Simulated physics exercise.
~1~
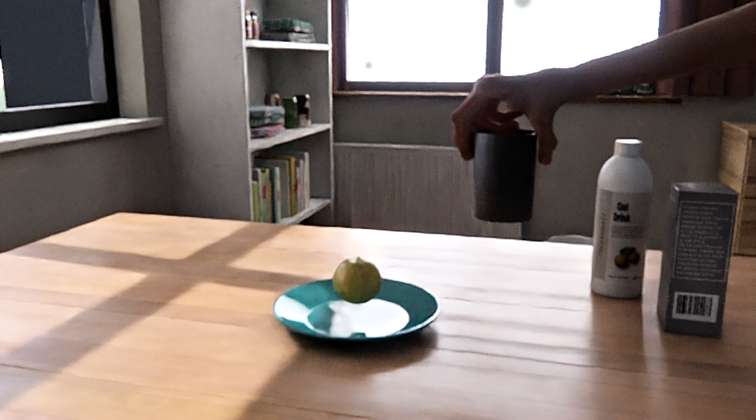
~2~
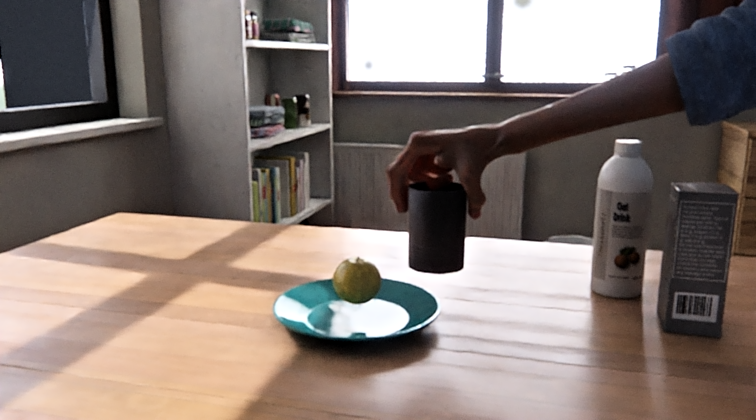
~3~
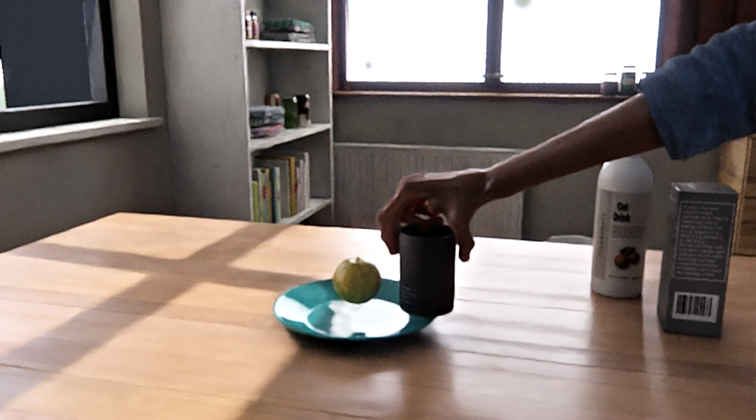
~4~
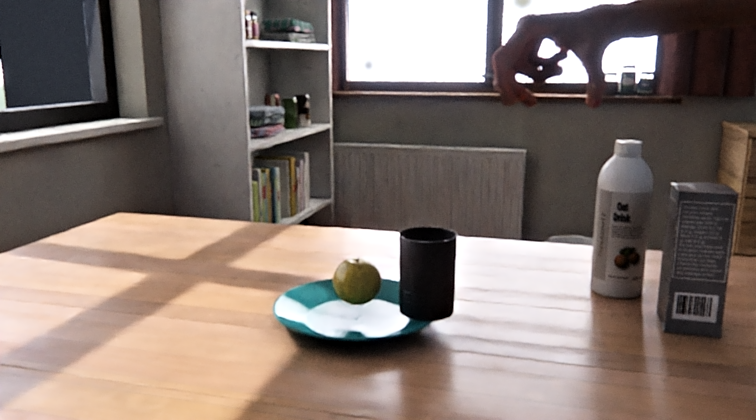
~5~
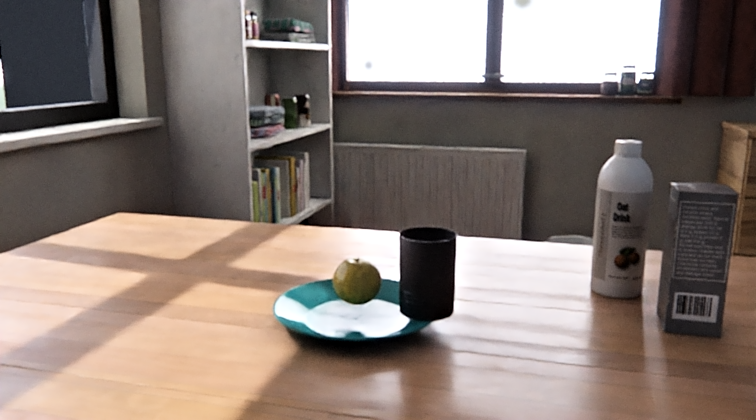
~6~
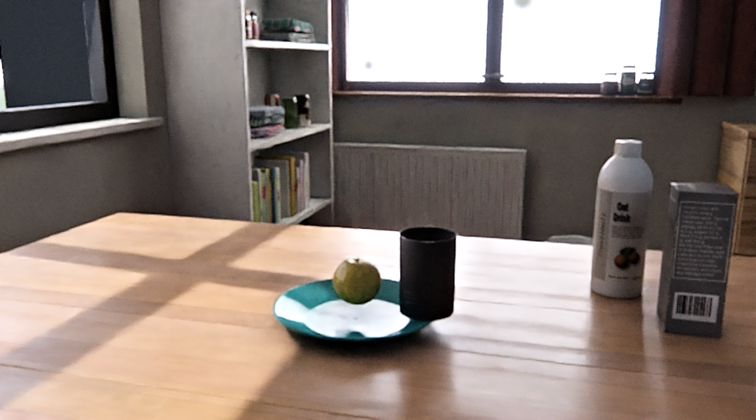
On a sunlit wooden table, a hand lowering a black cup onto a turquoise plate's edge beside a yellow apple, then withdrawing.
